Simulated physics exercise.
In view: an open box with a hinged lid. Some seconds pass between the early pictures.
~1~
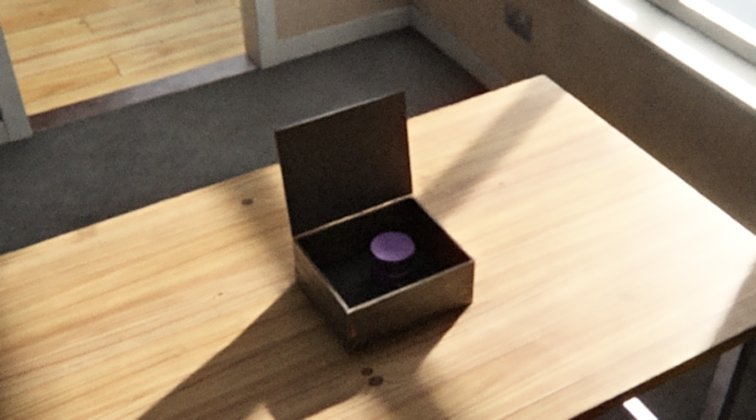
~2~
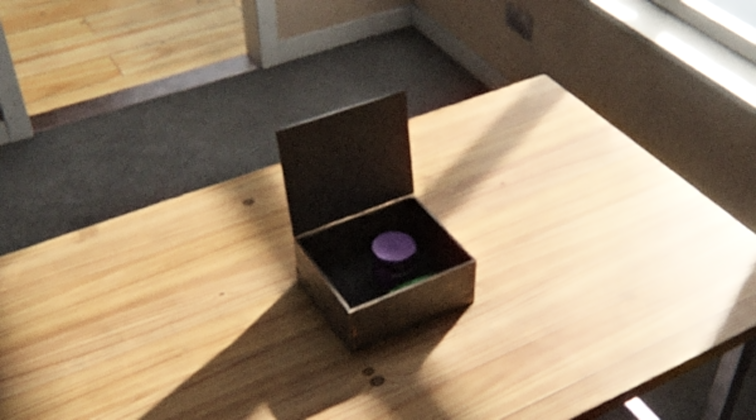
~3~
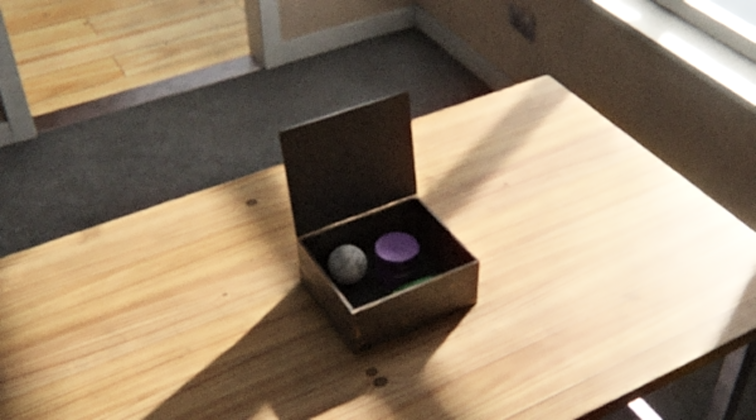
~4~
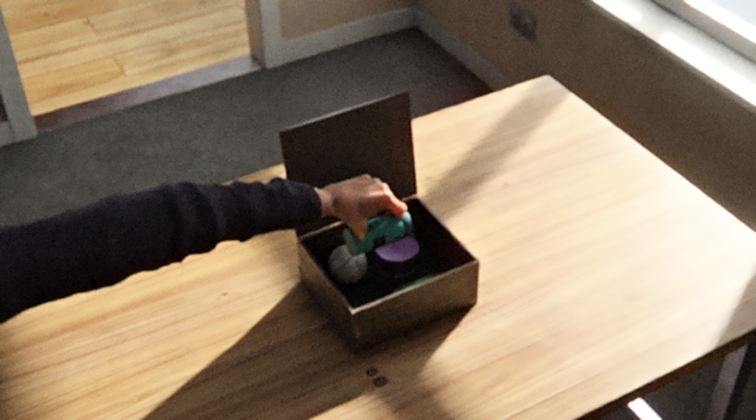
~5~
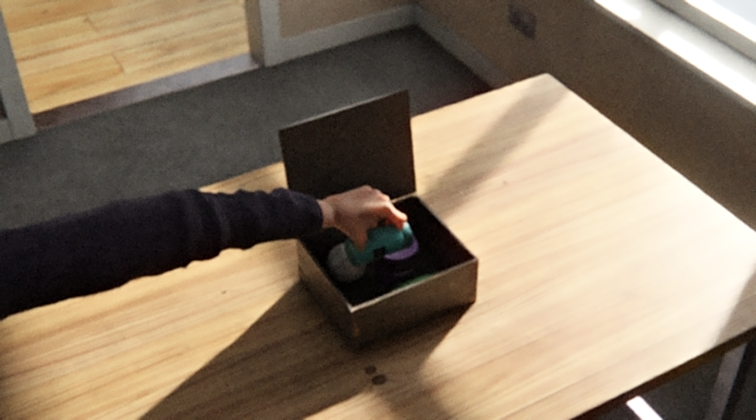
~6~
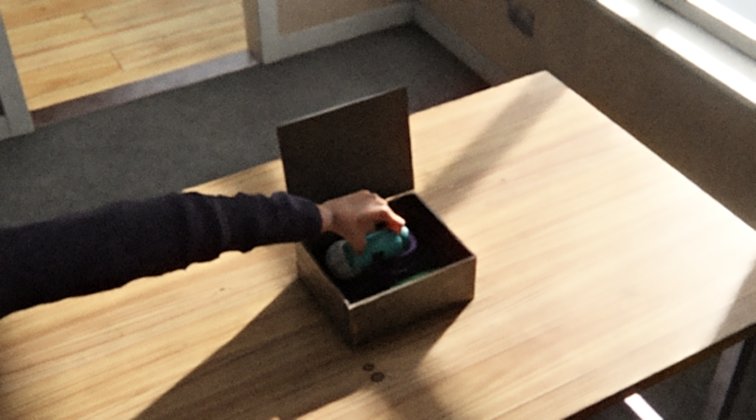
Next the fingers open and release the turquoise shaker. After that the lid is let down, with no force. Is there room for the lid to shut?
It stays ajar.
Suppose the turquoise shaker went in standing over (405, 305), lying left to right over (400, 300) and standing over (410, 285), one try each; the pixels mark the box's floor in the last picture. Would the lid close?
First, it stays ajar; second, it closes; third, it will not close.
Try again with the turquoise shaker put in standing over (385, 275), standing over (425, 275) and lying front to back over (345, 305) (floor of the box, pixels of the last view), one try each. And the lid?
First, it stays ajar; second, it is held up; third, it shuts flat.
Then, 0.70 s after the last picture, turquoise shaker rolled about its own width near (365, 271).
Then, 1.50 s after the last picture, lid 73° above the rim; turquoise shaker rolled about its own width near (356, 275); white ball rolled a little.
Then, 1.90 s after the last picture, lid 17° above the rim; turquoise shaker rolled about its own width near (356, 275); white ball rolled a little.
At rest, lid 10° above the rim; moved from the start, turquoise shaker; the other 3 in place. Seen from the same camera at the end, turquoise shaker near (356, 275).
